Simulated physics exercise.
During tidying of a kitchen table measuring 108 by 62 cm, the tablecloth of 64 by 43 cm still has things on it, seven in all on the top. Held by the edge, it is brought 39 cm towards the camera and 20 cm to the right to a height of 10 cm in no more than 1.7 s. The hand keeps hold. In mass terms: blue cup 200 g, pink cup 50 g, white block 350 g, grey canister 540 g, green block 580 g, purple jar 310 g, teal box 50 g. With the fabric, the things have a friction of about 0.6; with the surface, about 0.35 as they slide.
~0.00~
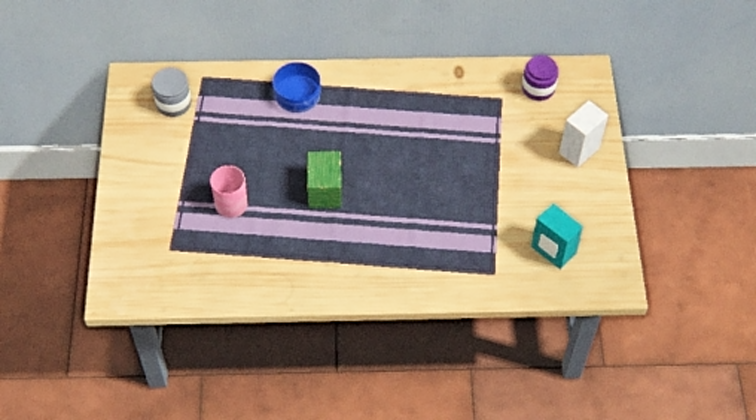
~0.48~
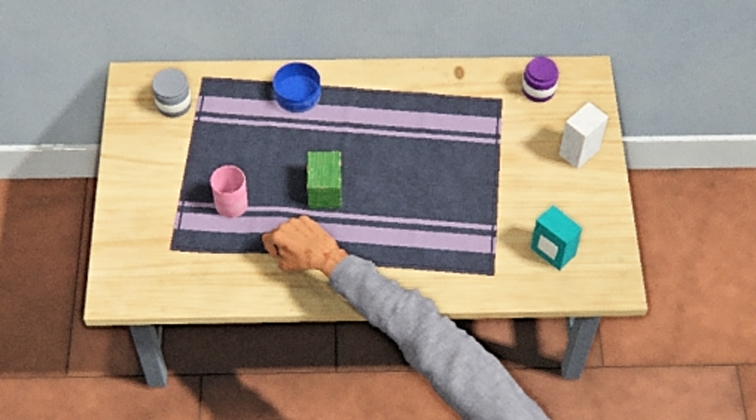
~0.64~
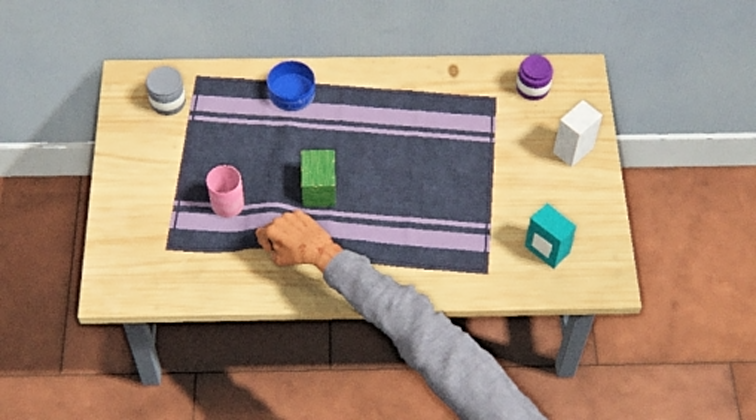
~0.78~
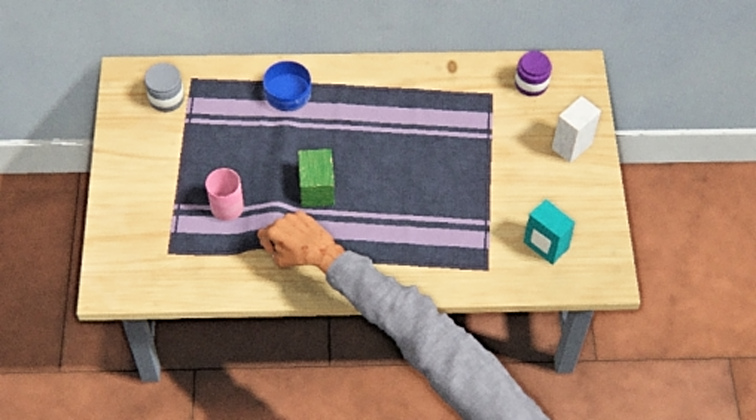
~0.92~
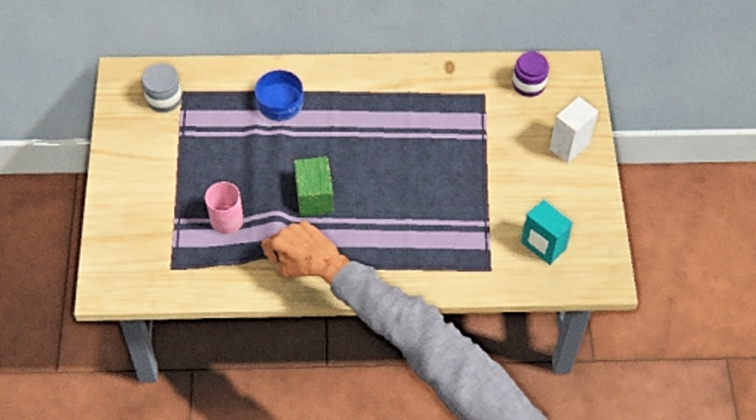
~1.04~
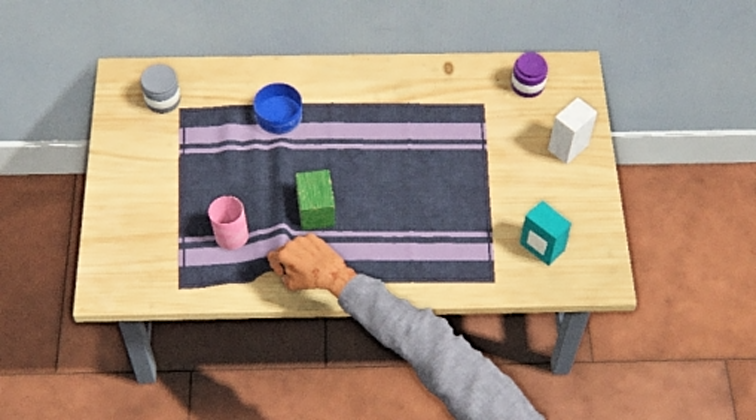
A hand gripping the front edge of a dark striped tablecloth, pulling it slightly towards the camera with cups and green block riding along.
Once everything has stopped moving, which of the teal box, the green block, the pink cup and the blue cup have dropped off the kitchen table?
The teal box never comes down, the green block fails to stay up, the pink cup fails to stay up, the blue cup fails to stay up.
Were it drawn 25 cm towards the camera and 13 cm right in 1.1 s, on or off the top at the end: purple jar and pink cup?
Then: Purple jar remains, pink cup goes over.
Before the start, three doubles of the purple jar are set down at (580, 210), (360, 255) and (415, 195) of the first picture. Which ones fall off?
Log, listed order - kept / lost / lost.
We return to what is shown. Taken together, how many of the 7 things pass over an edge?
All told, 3.
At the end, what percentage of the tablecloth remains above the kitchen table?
I'd say close to 0 per cent of it.
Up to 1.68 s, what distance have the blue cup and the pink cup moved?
Blue cup 35 cm, pink cup off the top.
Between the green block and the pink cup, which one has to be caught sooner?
I'd pick the pink one.
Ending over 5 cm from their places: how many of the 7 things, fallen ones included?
Tally: 3.
At 1.4 s, 90 % of the tablecloth is still over the top; pink cup 23 cm off its start, blue cup 19 cm off its start, green block 15 cm off its start.
At 1.7 s, 65 % of the tablecloth is still over the top; pink cup over the edge, blue cup 34 cm off its start, green block 28 cm off its start.
At 2.0 s, 30 % of the tablecloth is still over the top; pink cup over the edge, blue cup 47 cm off its start at (272, 272), green block on its side, 40 cm off its start at (362, 365).
At 2.3 s, 0 % of the tablecloth is still over the top; blue cup over the edge, pink cup over the edge, green block over the edge.
At 3.9 s, 0 % of the tablecloth is still over the top; blue cup over the edge, pink cup over the edge, green block over the edge, teal box 0 cm off its start at (549, 219).
